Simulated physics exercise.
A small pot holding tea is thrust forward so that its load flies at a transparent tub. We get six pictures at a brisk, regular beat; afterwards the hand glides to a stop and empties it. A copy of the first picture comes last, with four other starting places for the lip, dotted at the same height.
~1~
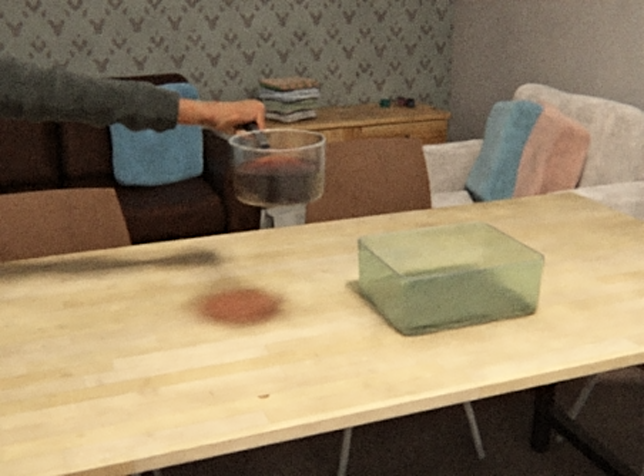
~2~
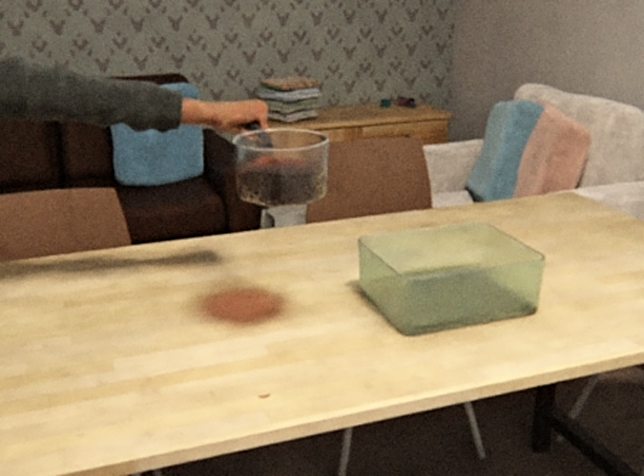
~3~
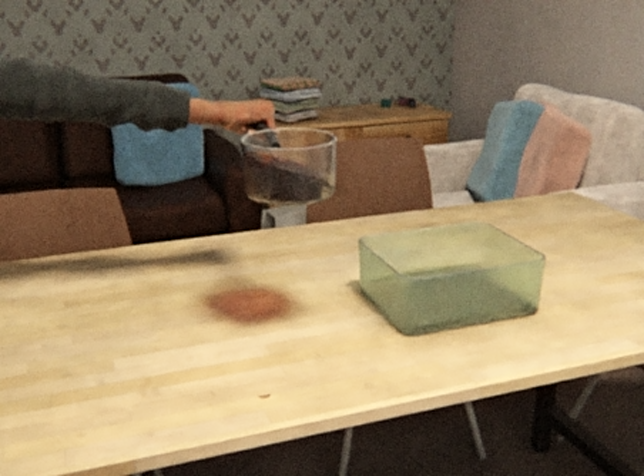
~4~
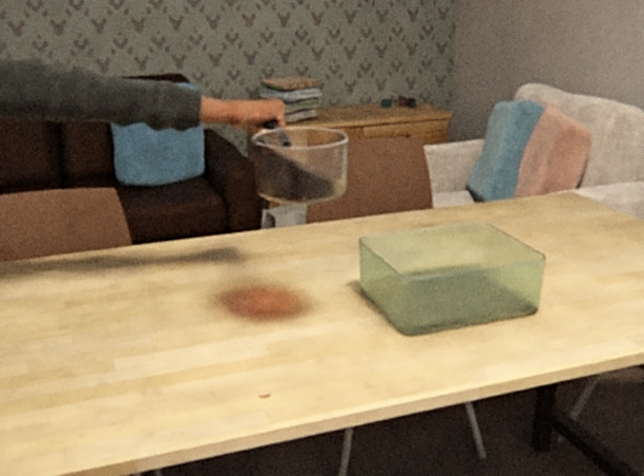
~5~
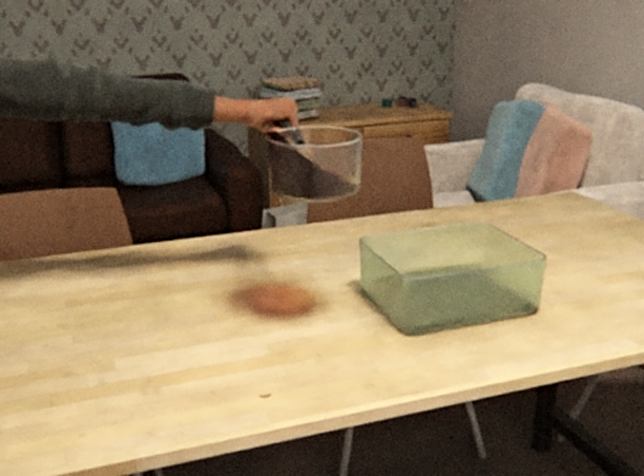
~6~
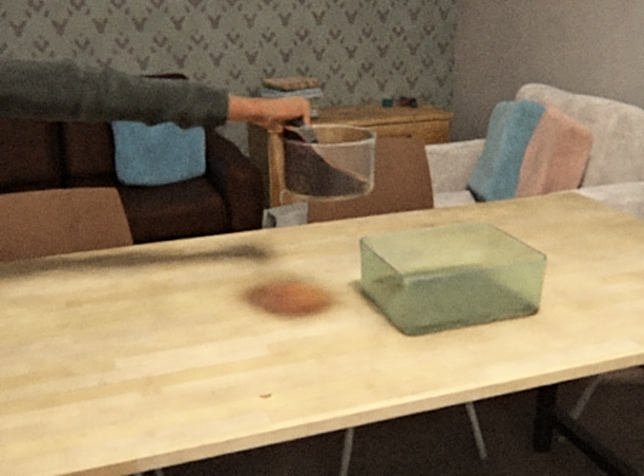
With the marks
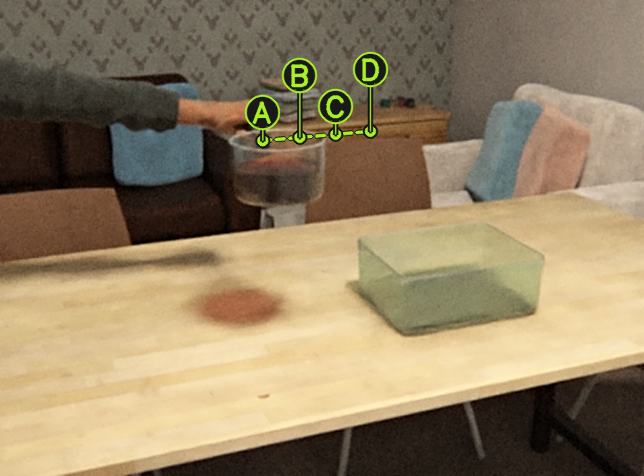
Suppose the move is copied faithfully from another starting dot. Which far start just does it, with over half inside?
Choose B.
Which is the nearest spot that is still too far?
Spot A.
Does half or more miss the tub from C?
No.
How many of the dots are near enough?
Three of the four.
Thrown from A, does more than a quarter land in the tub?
Yes.
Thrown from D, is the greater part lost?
No.
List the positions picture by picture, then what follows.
The first picture shows upright, lip at (321, 135); tub from (400, 335) to (535, 311); nothing has left yet.
The second picture shows upright, lip at (324, 135); nothing has left yet.
The third picture shows upright, lip at (331, 134); nothing has left yet.
The fourth picture shows upright, lip at (343, 133); nothing has left yet.
The fifth picture shows upright, lip at (356, 132); tea is over the rim, down to (272, 139).
The sixth picture shows upright, lip at (370, 131); tea is over the rim, down to (283, 139).
On the marked copy, A at (262, 140); B at (299, 137); C at (335, 134); D at (370, 131).
Choosing A, about 32 % lands in the tub, 62 % falls short and 6 % goes beside or beyond.
Choosing B, about 81 % lands in the tub, 7 % falls short and 12 % goes beside or beyond.
Choosing C, about 84 % lands in the tub, 4 % falls short and 12 % goes beside or beyond.
Choosing D, about 89 % lands in the tub, 6 % falls short and 5 % goes beside or beyond.
